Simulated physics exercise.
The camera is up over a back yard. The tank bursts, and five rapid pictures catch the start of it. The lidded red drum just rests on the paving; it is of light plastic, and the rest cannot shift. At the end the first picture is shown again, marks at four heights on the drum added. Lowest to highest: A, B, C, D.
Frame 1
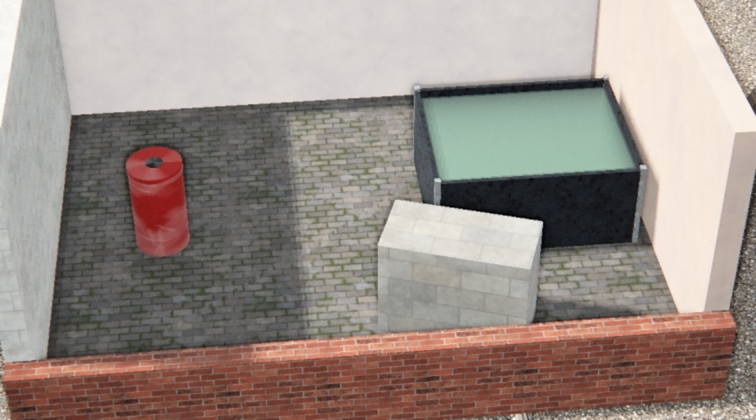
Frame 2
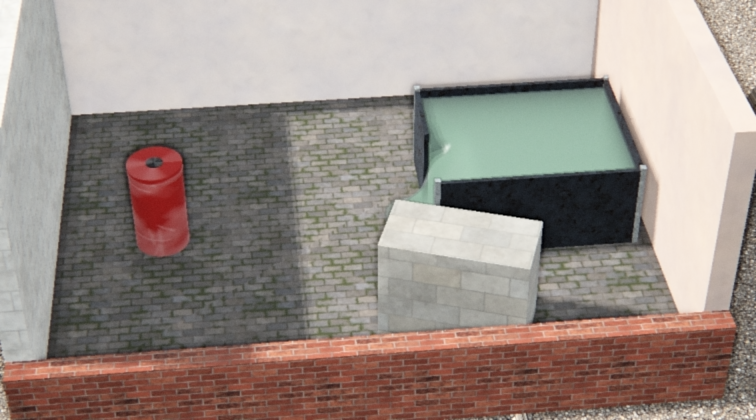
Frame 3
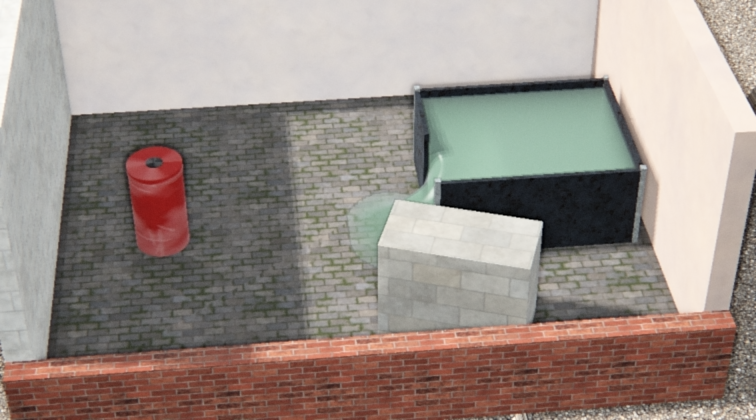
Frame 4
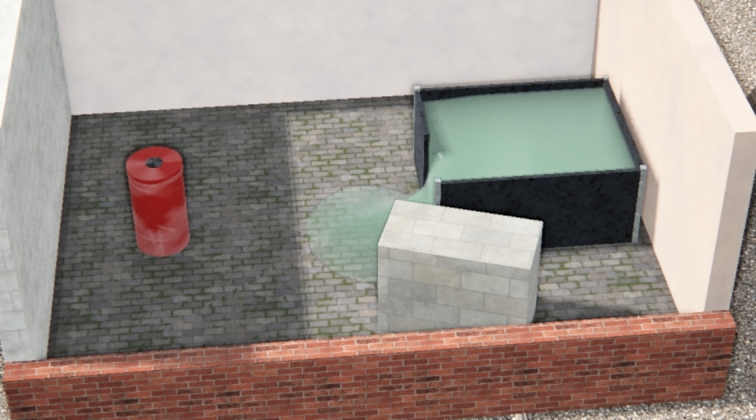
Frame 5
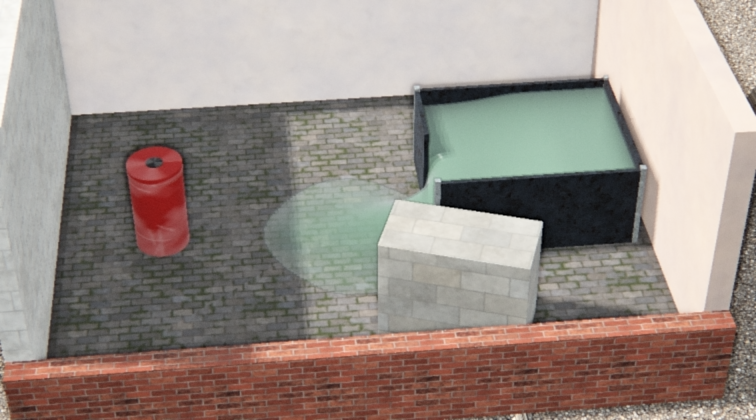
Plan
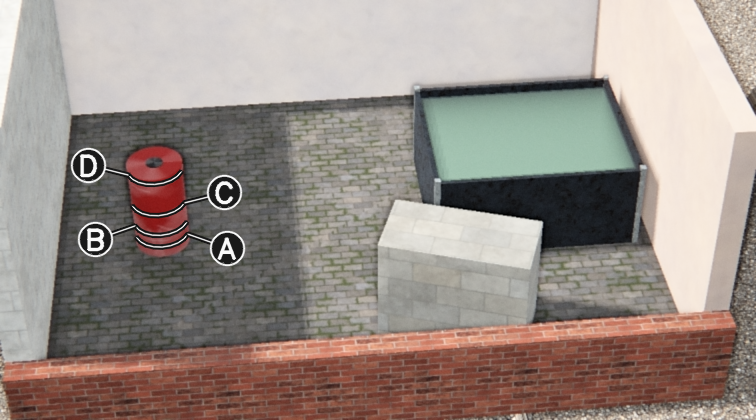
To begin with, a walled back yard holds a red drum on the left, a pale block, and a dark-sided tank full of greenish water on the right. Water pours from the tank's left side behind the block, then spreads leftward across the paving in a widening pool, while the drum stays still.
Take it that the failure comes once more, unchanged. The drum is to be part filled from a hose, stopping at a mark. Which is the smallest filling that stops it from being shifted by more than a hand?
C.
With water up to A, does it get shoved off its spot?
Yes, that goes wrong.
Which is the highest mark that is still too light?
That is mark B.
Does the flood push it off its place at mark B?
Yes, it does.
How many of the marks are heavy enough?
Two of the four.
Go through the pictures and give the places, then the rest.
Lid of the red drum at (154, 163); tank full, its middle at (525, 135), in the first frame.
Water covers 1 % of the ground, mostly out of sight from here, in the second frame.
Water covers 4 % of the ground, mostly out of sight from here, in the third frame.
In the fourth frame, 6 % of the ground under water, its edge towards the drum at (316, 223).
Lid of the red drum at (154, 163); 10 % of the ground under water, its edge towards the drum at (272, 227), in the fifth frame.
In white, A at (162, 247); B at (160, 235); C at (158, 215); D at (154, 184); from the bottom up A, B, C, D.
With A, it is pushed about 5 times its own width away.
With B, it is pushed about half its own width away.
With C, it does not move.
With D, it does not move.
